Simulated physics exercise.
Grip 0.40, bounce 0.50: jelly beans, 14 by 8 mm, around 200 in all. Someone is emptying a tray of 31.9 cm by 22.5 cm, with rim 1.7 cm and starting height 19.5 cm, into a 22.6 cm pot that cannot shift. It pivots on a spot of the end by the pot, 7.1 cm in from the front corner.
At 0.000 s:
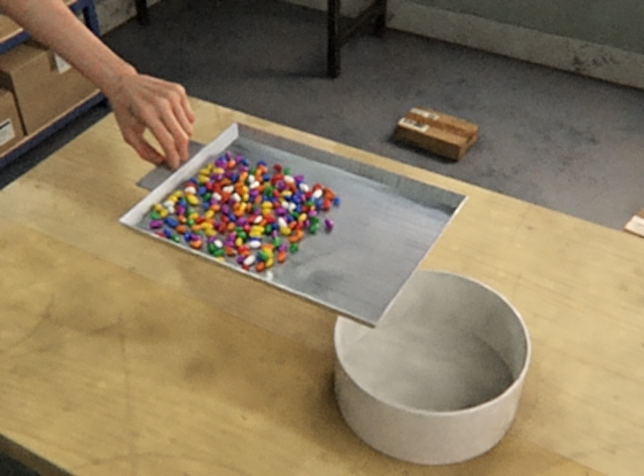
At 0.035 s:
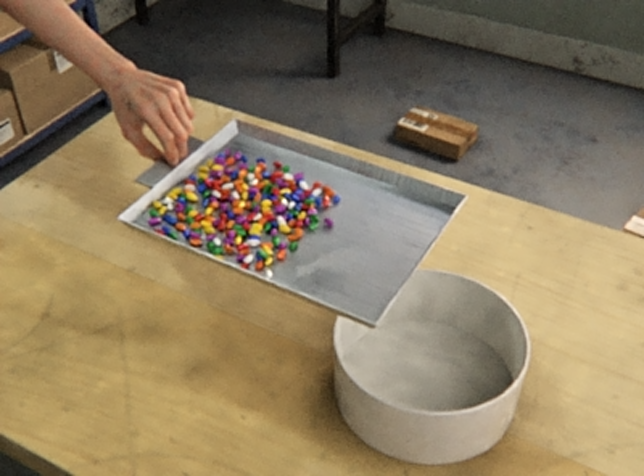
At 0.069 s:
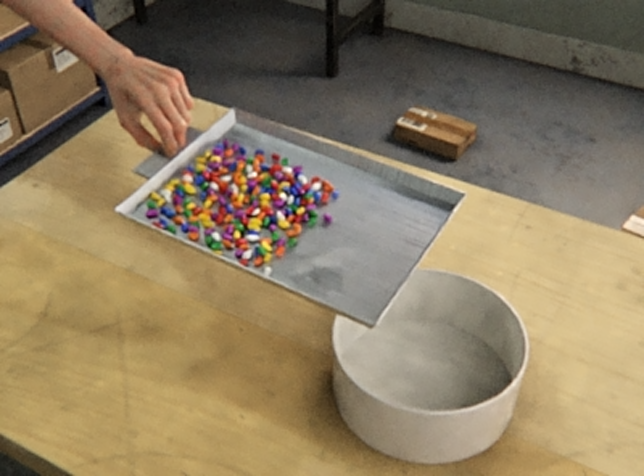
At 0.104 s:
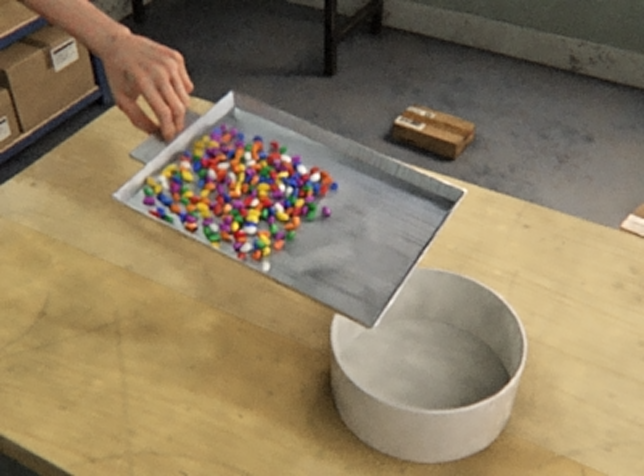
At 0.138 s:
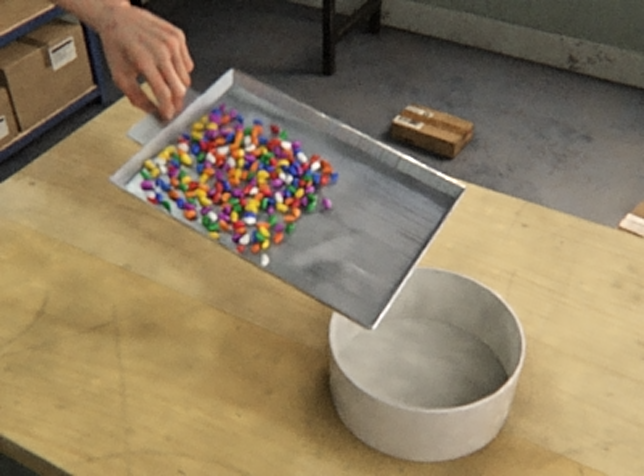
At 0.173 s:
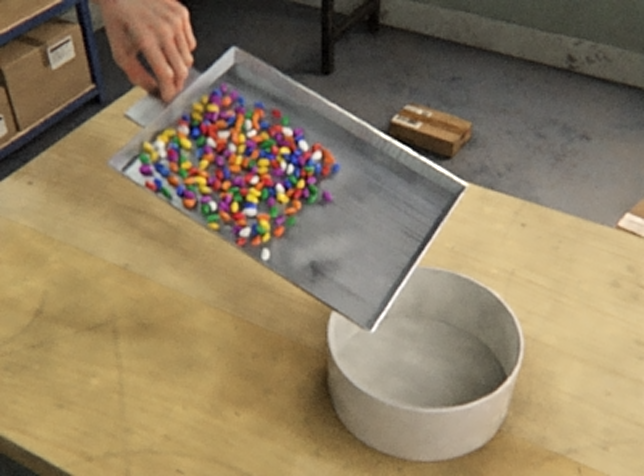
A hand at the left raised its end of a metal tray, slowly then faster, tilting the tray toward a round pale pot on a wooden table while the colourful jelly beans stayed bunched near the hand.
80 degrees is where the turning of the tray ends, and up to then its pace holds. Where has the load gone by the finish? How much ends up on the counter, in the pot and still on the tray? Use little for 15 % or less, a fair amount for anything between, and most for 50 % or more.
Left on the tray - little; counter - most; pot - a fair amount.
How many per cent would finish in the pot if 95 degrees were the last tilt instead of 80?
30 per cent.
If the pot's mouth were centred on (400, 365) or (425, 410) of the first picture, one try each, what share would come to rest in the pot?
Close to 75 in a hundred, then close to 100 in a hundred.
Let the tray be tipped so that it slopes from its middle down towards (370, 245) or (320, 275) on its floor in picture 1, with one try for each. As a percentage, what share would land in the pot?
The share comes to about 80 in a hundred, then about 15 in a hundred.
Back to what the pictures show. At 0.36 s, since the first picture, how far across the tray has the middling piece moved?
Some 2 cm.
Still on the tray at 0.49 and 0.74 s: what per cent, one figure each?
Close to 100 at the first time and 0 at the second.
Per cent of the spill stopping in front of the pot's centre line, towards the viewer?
About 100 percent of the spill.
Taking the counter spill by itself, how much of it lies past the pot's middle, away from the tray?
That comes to roughly 90 percent.
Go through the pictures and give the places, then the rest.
The first picture shows tray tilt 0 degrees, front corners at (128, 219) and (373, 317); middle of the pieces at (249, 208); pot at (431, 336).
The second picture shows tray tilt 1 degrees, front corners at (127, 216) and (373, 317); middle of the pieces at (248, 205).
The third picture shows tray tilt 3 degrees, front corners at (125, 208) and (372, 317), lowest corner right front; middle of the pieces at (247, 199).
The fourth picture shows tray tilt 8 degrees, front corners at (121, 195) and (371, 318), lowest corner right front; middle of the pieces at (245, 188).
The fifth picture shows tray tilt 13 degrees, front corners at (119, 178) and (370, 320), lowest corner right front; middle of the pieces at (244, 175).
The sixth picture shows tray tilt 19 degrees, front corners at (117, 162) and (369, 322), lowest corner right front; middle of the pieces at (245, 162); pot at (425, 332). The tray's pace is about 170 degrees a second.
After 0.36 s, tilt 51 degrees; the tray holds 100 %, the pot 0 %.
After 0.49 s, tilt 72 degrees; the tray holds 100 %, the pot 0 %.
Then, at 0.74 s, tilt 80 degrees; the tray holds 0 %, the pot 25 %.
In the end, at 2.3 s, tray 0 %, counter 75 %, pot 25 %.
